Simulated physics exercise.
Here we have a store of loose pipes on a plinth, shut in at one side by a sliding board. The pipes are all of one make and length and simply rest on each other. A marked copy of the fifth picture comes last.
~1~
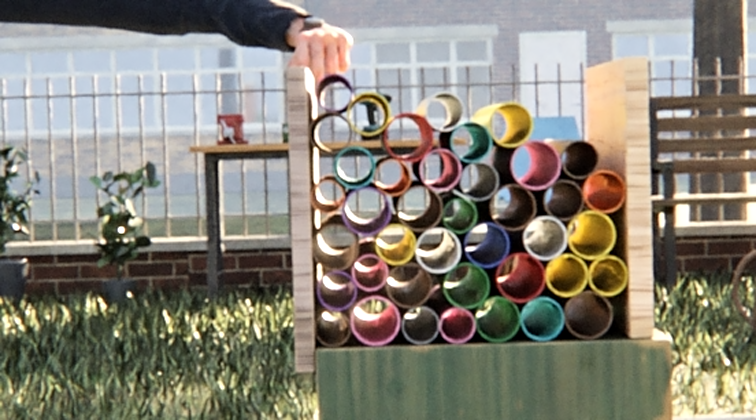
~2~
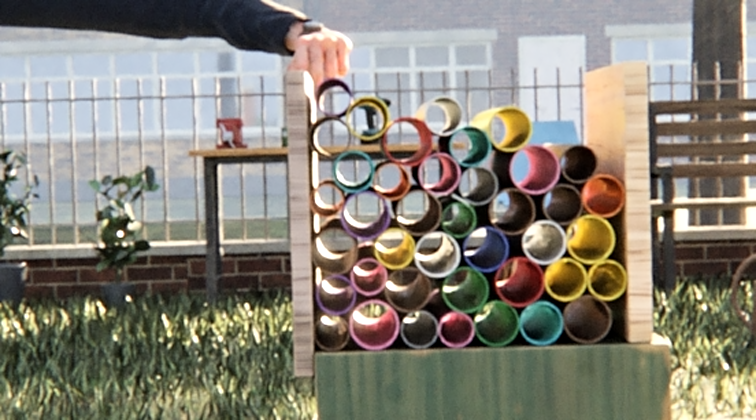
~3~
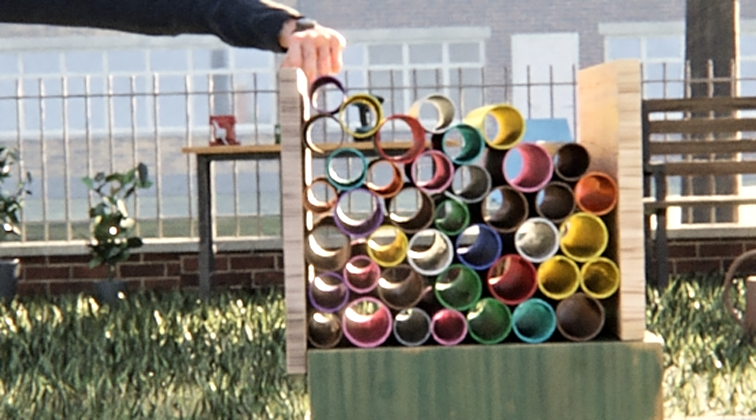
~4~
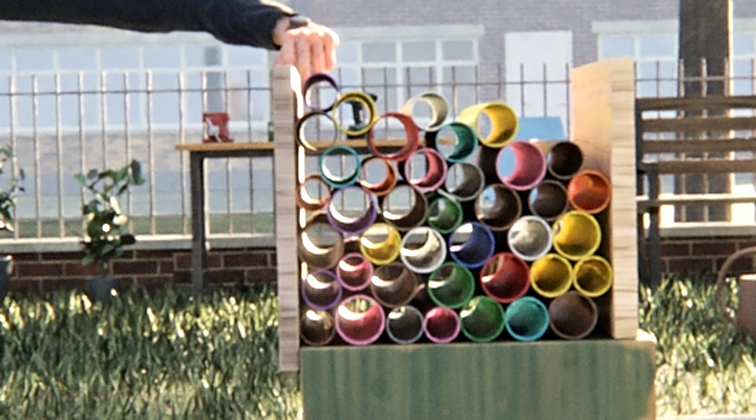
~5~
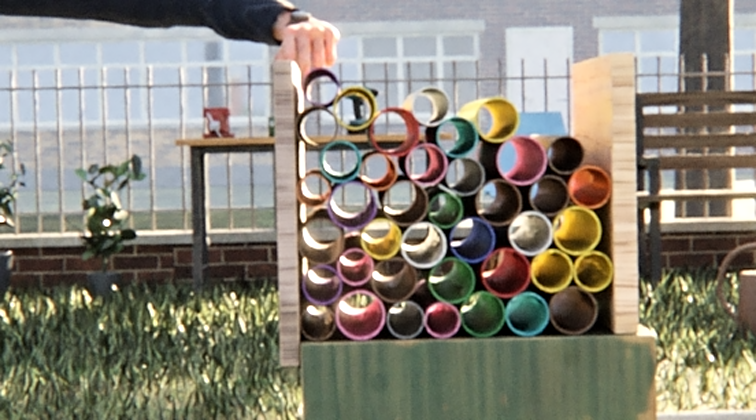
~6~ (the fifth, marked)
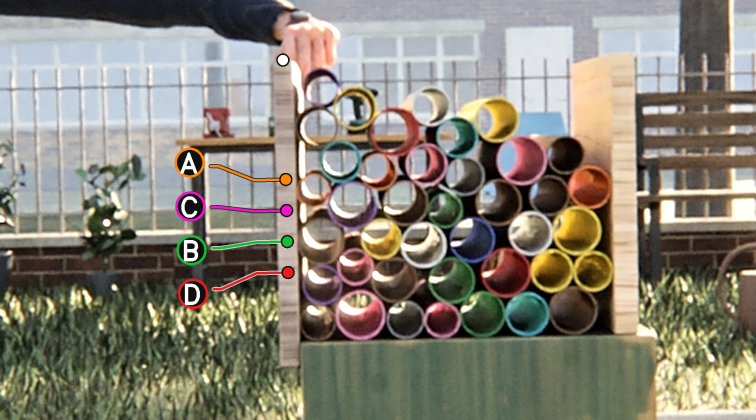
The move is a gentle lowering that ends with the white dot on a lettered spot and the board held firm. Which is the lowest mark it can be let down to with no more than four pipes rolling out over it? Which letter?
The last mark within the limit is C.
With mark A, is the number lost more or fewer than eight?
Fewer than eight.
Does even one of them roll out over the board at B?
Yes, at B.
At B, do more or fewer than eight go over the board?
Fewer than eight.
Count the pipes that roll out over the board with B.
The count is five.
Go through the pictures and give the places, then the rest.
In the first frame, a brown pipe (564, 200); a turquoise pipe (472, 142); side board (306, 212).
In the second frame, side board (305, 216); a brown pipe (332, 333).
In the third frame, a turquoise pipe (534, 321); a pink pipe (362, 275).
In the fourth frame, a purple pipe (352, 210); a yellow pipe (593, 276).
In the fifth frame, an orange pipe (378, 172); a brown pipe (550, 196); a turquoise pipe (458, 137).
On the marked copy, A at (286, 179); B at (287, 241); C at (286, 211); D at (288, 272); the white dot at (283, 60).
With C. Early on, top of the board (295, 134).
Further on, top of the board (297, 210).
At the end, top of the board (297, 210), four out over the board.
As for the rest, A two out over the board; B five out over the board; D more than four out over the board.
